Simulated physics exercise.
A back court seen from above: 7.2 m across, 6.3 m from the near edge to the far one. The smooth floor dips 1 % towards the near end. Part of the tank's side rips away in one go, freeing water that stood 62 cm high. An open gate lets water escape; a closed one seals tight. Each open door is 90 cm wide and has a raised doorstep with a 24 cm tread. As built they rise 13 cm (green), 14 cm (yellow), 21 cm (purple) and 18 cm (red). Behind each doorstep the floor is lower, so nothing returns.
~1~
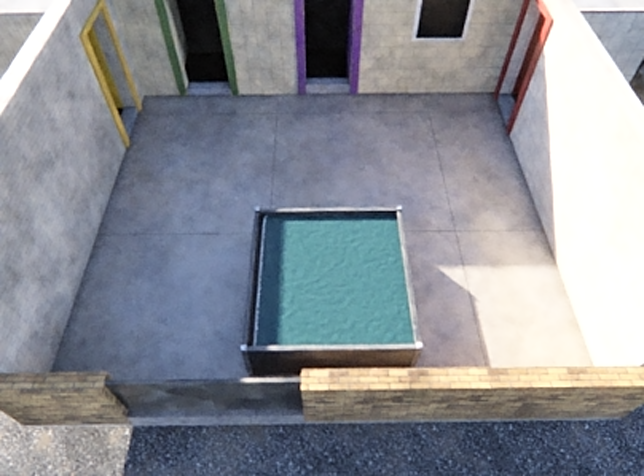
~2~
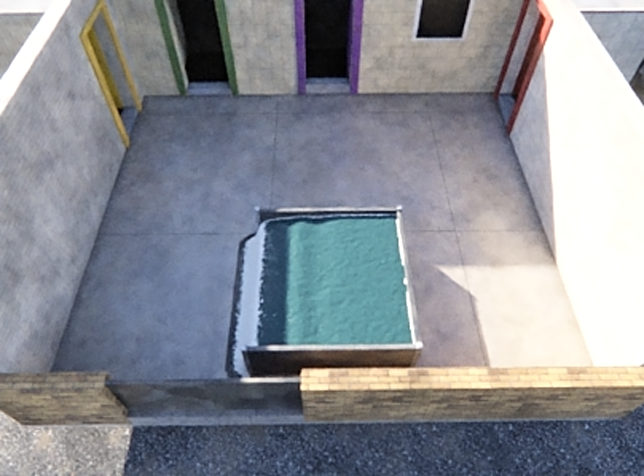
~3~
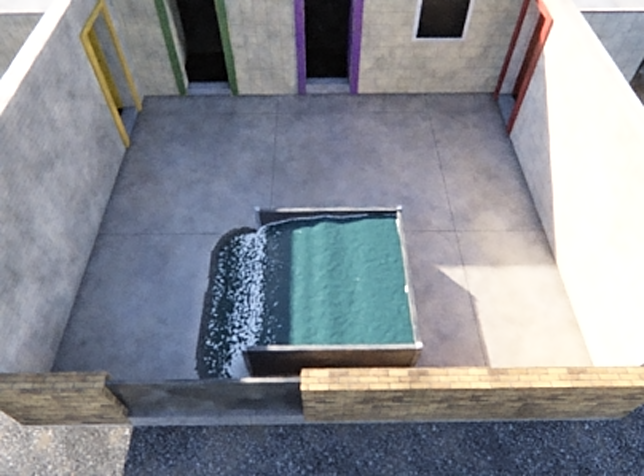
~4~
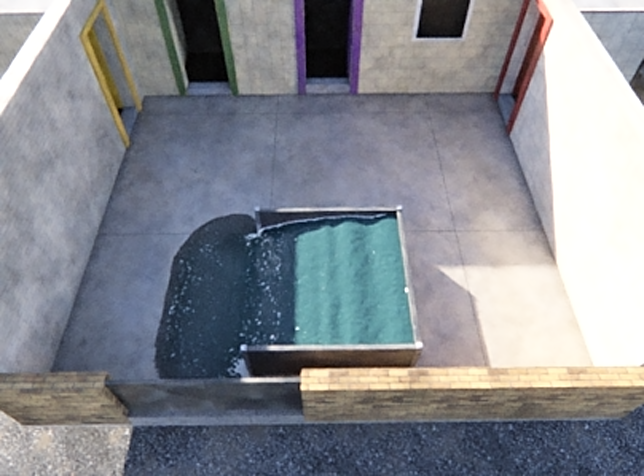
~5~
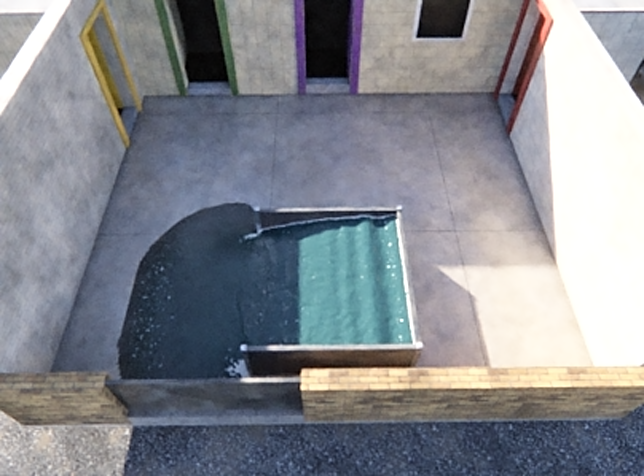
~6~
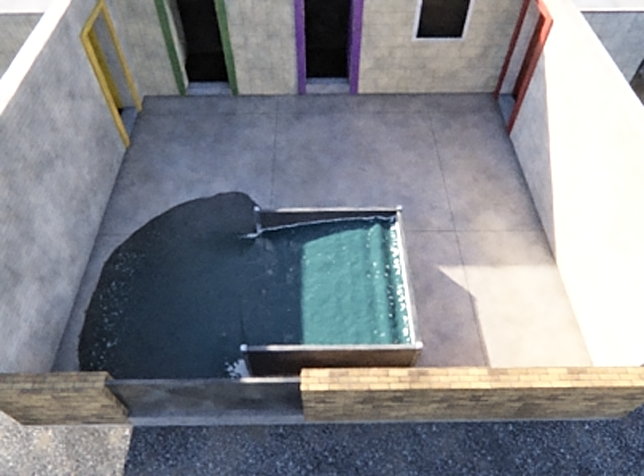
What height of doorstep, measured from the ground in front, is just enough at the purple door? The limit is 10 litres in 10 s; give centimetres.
About 5.5 cm.
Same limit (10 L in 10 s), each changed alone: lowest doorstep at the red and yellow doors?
Roughly 11.5 cm at red and 12.0 cm at yellow.
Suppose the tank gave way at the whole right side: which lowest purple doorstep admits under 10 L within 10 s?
About 7.0 cm.
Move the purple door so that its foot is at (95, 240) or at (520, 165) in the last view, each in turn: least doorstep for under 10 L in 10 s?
Roughly 27 and 6.5 cm.
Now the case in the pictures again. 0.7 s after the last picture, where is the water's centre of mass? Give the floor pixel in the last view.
Around (247, 304).
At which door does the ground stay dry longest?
It is the red one.
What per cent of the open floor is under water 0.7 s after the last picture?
Some 25 per cent of it.
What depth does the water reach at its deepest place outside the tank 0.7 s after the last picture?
Up to some 48 cm.
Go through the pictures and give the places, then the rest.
The tank at (329, 275) is whole and still, 62 cm deep; the purple door at (328, 49) is dry, in the first picture.
Water pours out at (257, 292) and has run 0.3 m, to (234, 370); about 8 cm deep outside, 62 cm at the back, in the second picture.
Water pours out at (257, 293) and has run 0.7 m, to (203, 362); about 11 cm deep outside, 62 cm at the back, in the third picture.
The gap is at (258, 294), the front 1.3 m out at (166, 322); the back of the tank holds 62 cm, in the fourth picture.
Water pours out at (258, 294) and has run 1.8 m, to (125, 350); about 8 cm deep outside, 57 cm at the back, in the fifth picture.
The gap is at (258, 294), the front 2.4 m out at (94, 308); the back of the tank holds 51 cm; the purple door at (328, 49), 5.0 m from the gap, is still 3.6 m from the nearest water, in the sixth picture.
Then, 0.7 s after the last picture water covers 25 % of the floor, deepest (48 cm) near (56, 399); it has not reached the purple door.
Then, 2.3 s after the last picture water covers 35 % of the floor, deepest (32 cm) near (42, 399); it has not reached the purple door.
Then, 9.3 s after the last picture water covers 95 % of the floor, deepest (11 cm) near (71, 399); 4 cm at the purple door, 0 litres in over its 21 cm doorstep.
At the purple door as built, the water peaked near 10 cm, 4.9 s after the last picture.
With a doorstep of 5 cm, 14 litres would have come in within the 10 s; with 6.5 cm, 6 litres. So under 10 litres takes about 5.5 cm.
